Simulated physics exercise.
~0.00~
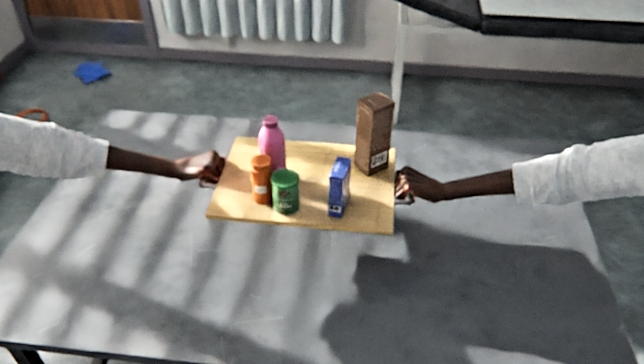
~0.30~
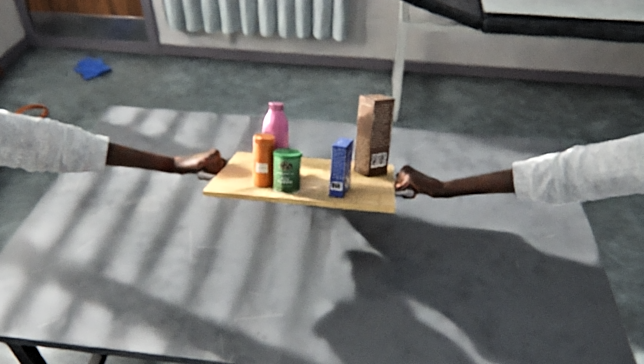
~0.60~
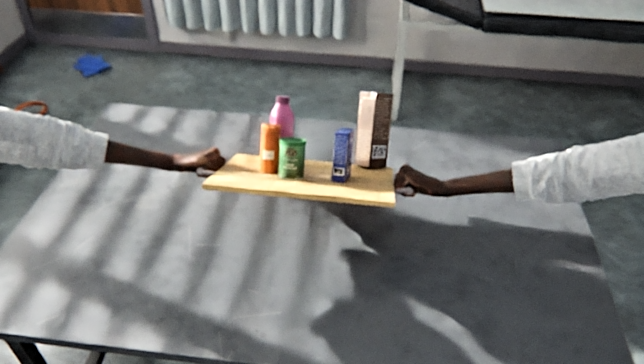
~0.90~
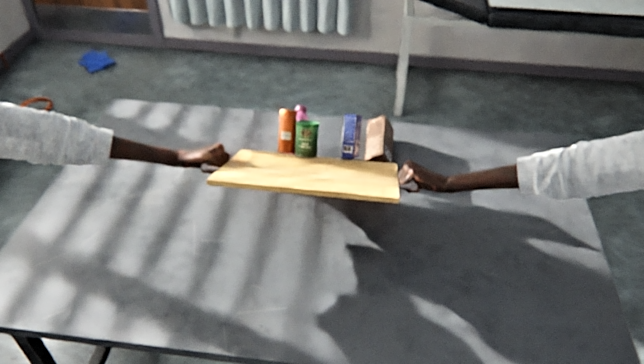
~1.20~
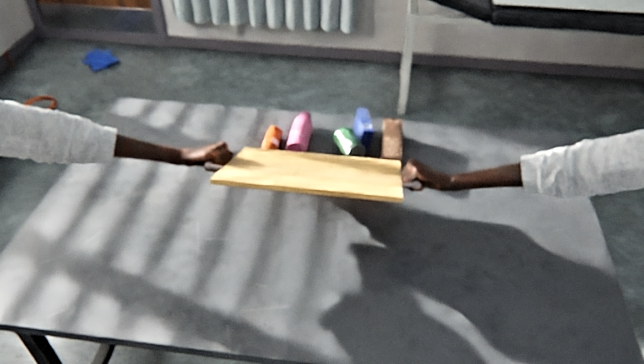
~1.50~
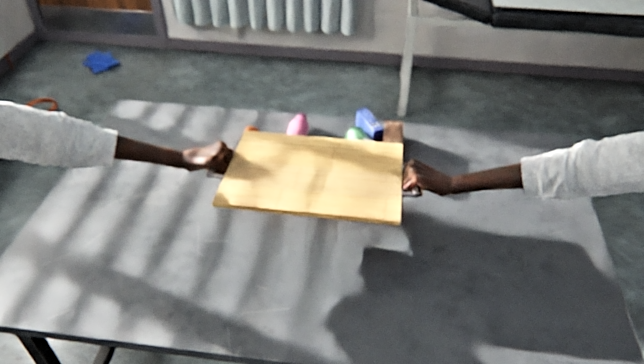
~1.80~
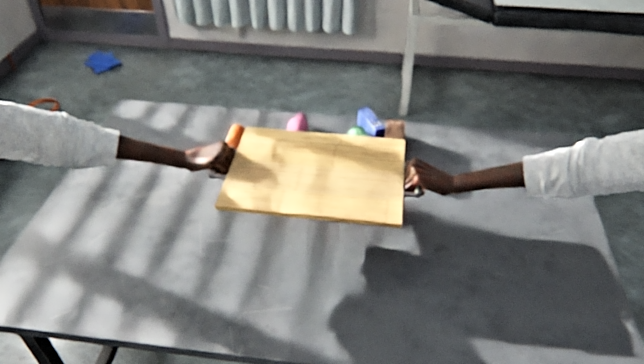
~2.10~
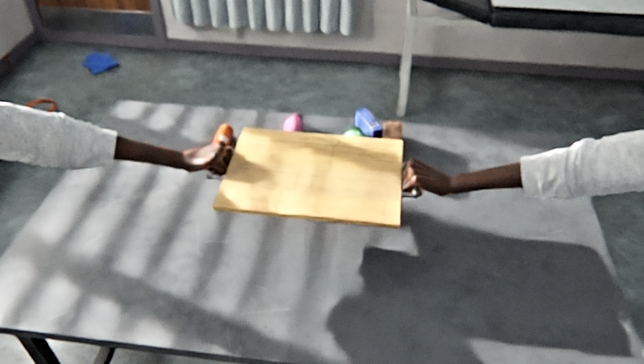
Above a grey table, two hands tip a wooden board and all five items slide off.
